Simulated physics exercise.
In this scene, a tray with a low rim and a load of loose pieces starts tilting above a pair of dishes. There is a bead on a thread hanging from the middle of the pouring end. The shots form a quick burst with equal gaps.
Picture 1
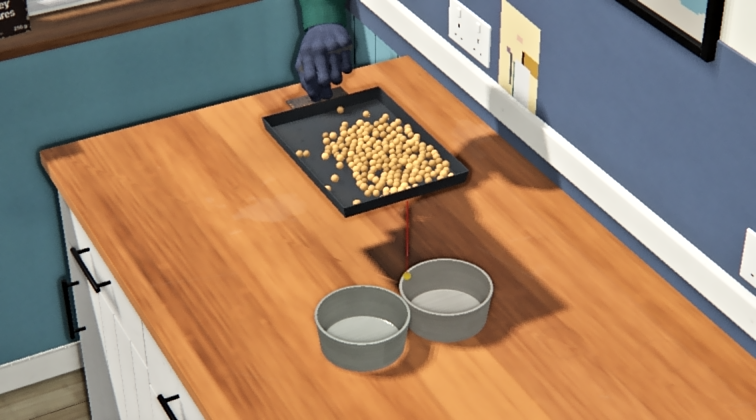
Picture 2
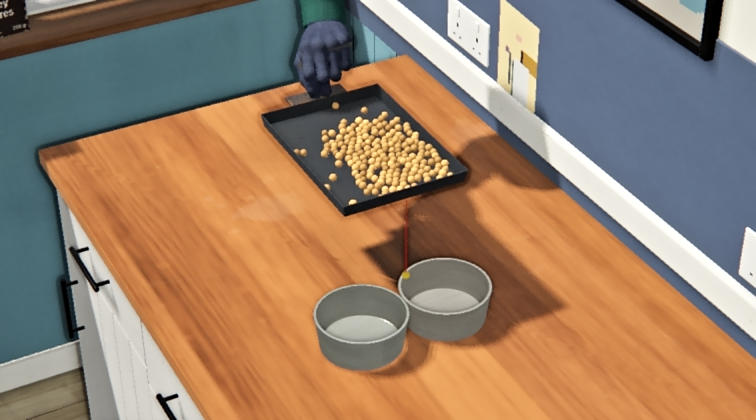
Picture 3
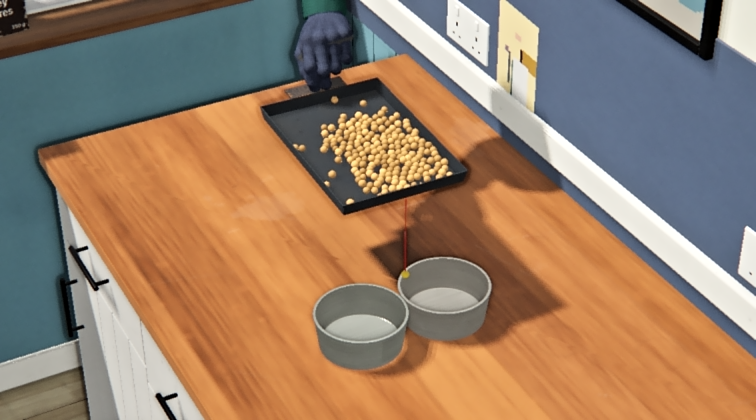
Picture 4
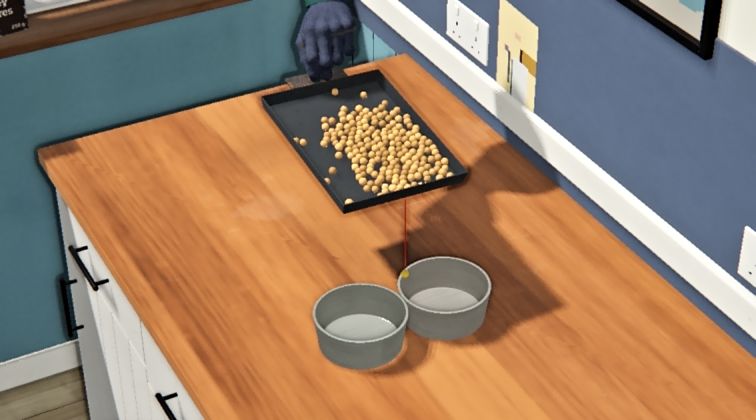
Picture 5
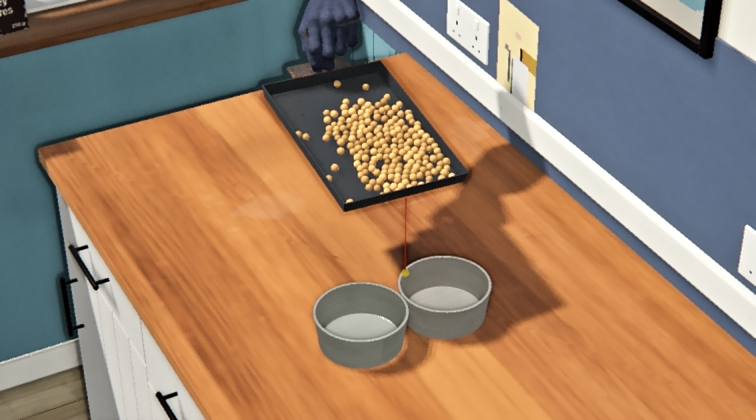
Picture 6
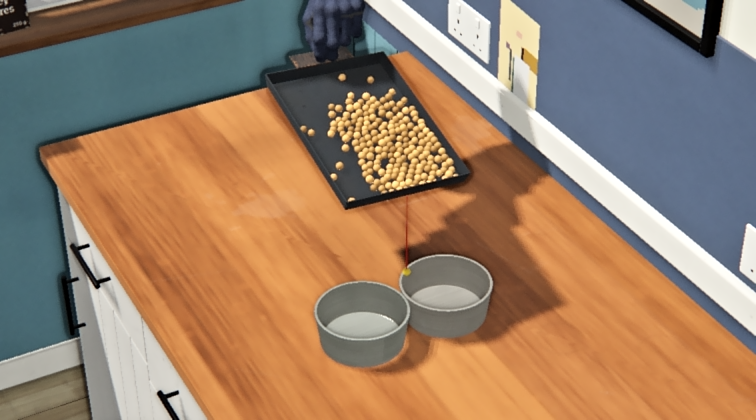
A gloved hand gradually tilts a dark tray of round wooden beads above two grey dishes.
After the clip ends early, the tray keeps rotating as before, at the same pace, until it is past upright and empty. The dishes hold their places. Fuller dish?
Right-hand.
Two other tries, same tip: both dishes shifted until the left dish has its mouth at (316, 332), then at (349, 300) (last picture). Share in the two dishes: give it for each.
First about 20, then 50 per cent.
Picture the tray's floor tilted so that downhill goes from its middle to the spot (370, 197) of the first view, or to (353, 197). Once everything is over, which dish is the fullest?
Case one: The dish to the left. Case two: The dish to the left.
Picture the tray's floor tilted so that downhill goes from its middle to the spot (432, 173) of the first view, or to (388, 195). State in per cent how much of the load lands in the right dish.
Case one 70 %; case two 30 %.
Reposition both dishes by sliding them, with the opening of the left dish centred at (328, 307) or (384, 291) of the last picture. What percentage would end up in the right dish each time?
20 %, 60 %.
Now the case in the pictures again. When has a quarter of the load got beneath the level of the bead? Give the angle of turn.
It has tipped about 80 degrees.
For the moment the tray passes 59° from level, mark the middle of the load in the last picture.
(421, 157).
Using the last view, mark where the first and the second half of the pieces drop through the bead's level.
At (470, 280) for the first part, then at (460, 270) for the others.
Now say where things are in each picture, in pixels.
Corners of the pouring end at (345, 206) and (465, 170), level; middle of the load at (385, 158), round wooden beads; left dish at (384, 352); right dish at (469, 323); bead on its thread at (407, 276), in the first picture.
Corners of the pouring end at (345, 205) and (464, 169), level; middle of the load at (383, 157), in the second picture.
Corners of the pouring end at (344, 204) and (464, 170), tipped barely, lowest at the right corner; middle of the load at (383, 154), in the third picture.
Corners of the pouring end at (345, 203) and (464, 171), tipped a little, lowest at the right corner; middle of the load at (383, 150), a small part on the move, in the fourth picture.
Corners of the pouring end at (346, 201) and (465, 171), tipped a little, lowest at the right corner; middle of the load at (385, 147), a small part on the move, in the fifth picture.
Corners of the pouring end at (348, 200) and (467, 171), tipped clearly, lowest at the right corner; middle of the load at (390, 145), nearly all on the move; left dish at (384, 348); right dish at (469, 319), in the sixth picture.
Soon after the last picture, tray tipped steeply; nearly all on the tray; a stray few in the air.
A little later, tray tipped right over; a small part on the tray; a stray few in the left dish; about half in the right dish; a small part outside both; about a quarter in the air.
Later still, tray tipped past a quarter turn; a stray few in the left dish; most in the right dish; about a quarter outside both.
By the end, tray tipped past a quarter turn; a stray few in the left dish; most in the right dish; about a quarter outside both.
